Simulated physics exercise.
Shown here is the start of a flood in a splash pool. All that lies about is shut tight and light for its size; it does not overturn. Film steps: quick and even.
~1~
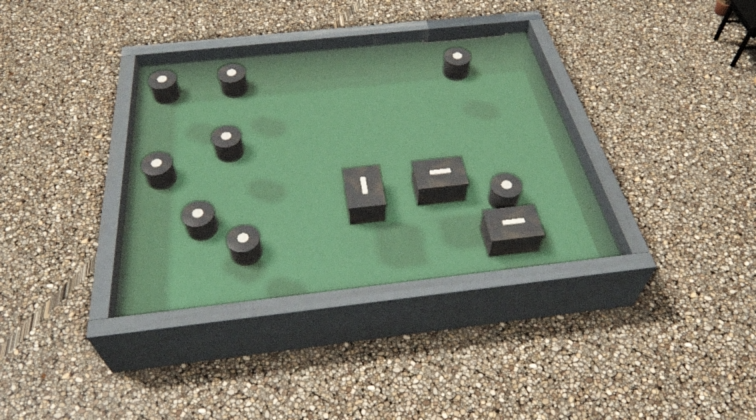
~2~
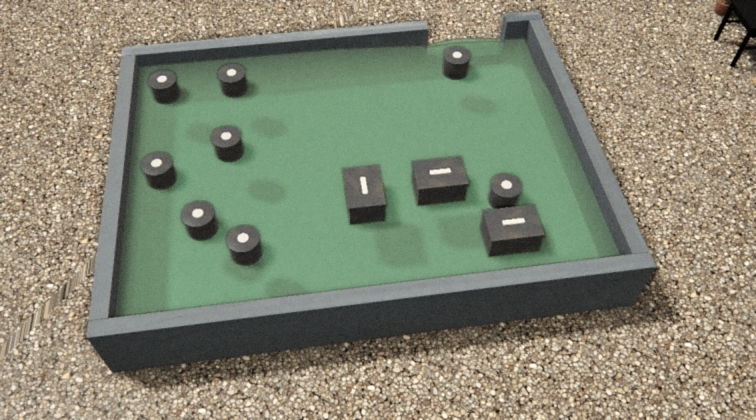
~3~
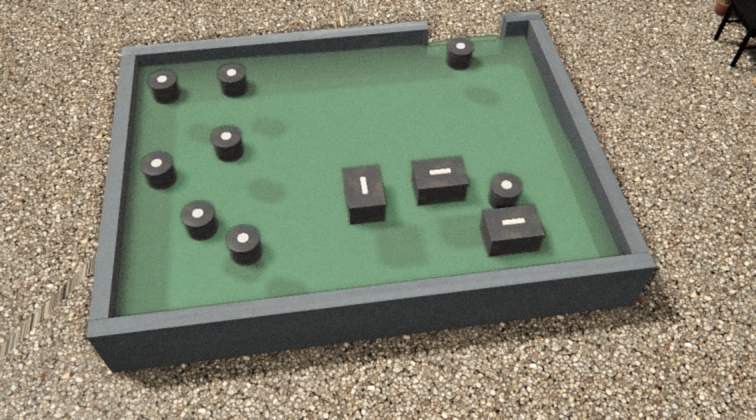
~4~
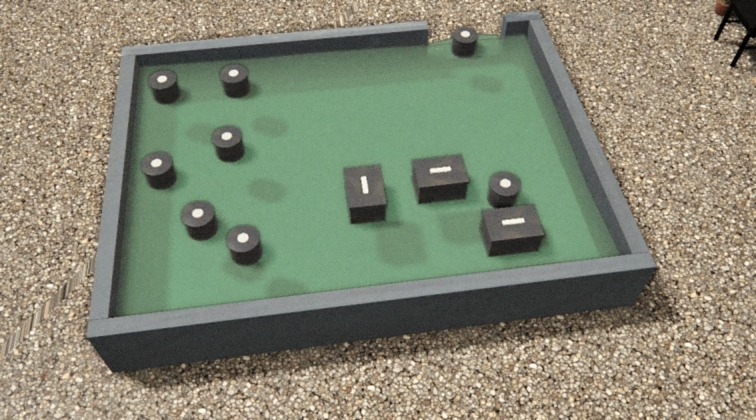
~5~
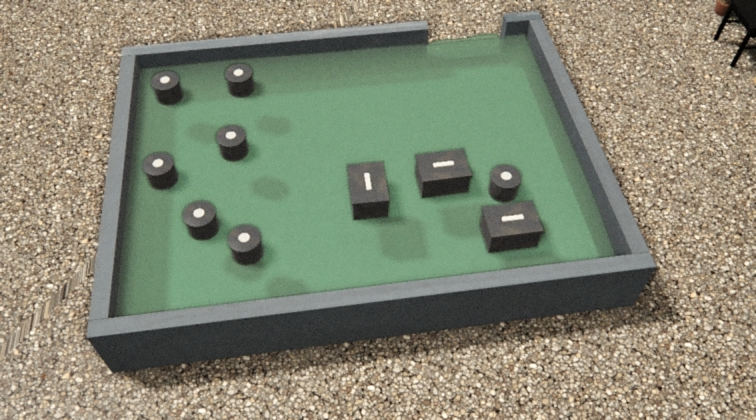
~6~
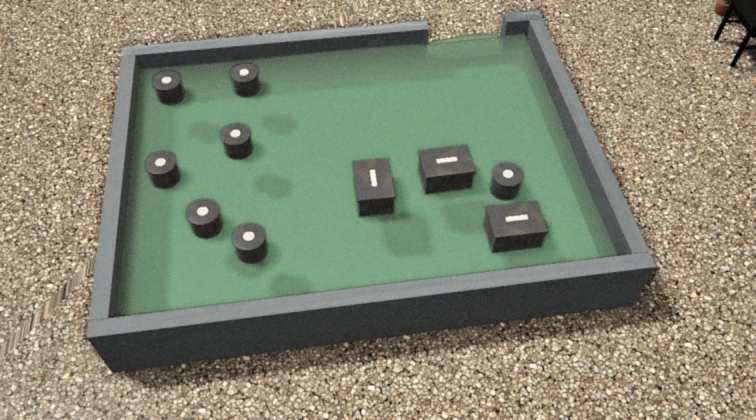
In a green-floored splash pool on gravel, a gap opened in the far wall, a nearby round black tub drifted out of view through it, and the remaining dark floats shifted only slightly.
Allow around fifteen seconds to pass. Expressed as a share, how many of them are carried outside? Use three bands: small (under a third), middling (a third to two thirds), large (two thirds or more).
Small.
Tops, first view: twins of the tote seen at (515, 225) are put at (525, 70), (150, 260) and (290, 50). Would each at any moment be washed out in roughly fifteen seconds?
The first departs, the second remains behind, the third departs.
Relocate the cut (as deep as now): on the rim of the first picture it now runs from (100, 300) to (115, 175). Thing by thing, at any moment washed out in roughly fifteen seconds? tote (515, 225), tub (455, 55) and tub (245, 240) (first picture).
First one held back, second held back, third flushed away.
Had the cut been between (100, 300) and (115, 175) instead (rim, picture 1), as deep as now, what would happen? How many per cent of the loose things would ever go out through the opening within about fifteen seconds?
Estimate: Close to 50 %.
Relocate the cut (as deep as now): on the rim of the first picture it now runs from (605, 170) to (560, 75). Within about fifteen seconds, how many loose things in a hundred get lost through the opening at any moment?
I'd put it near 50 percent.
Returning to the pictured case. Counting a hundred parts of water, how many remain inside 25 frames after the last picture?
68 %.
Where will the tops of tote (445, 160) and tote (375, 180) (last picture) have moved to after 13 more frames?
About (471, 134) and (408, 164).
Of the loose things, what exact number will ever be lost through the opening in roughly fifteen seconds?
The total is 1.
A moment on, 1 of 11 are out; 10 afloat.
Next, 1 of 11 are out; 10 afloat.
Later, 1 of 11 are out; 10 afloat.
In the end, 1 of 11 are out; 10 afloat.
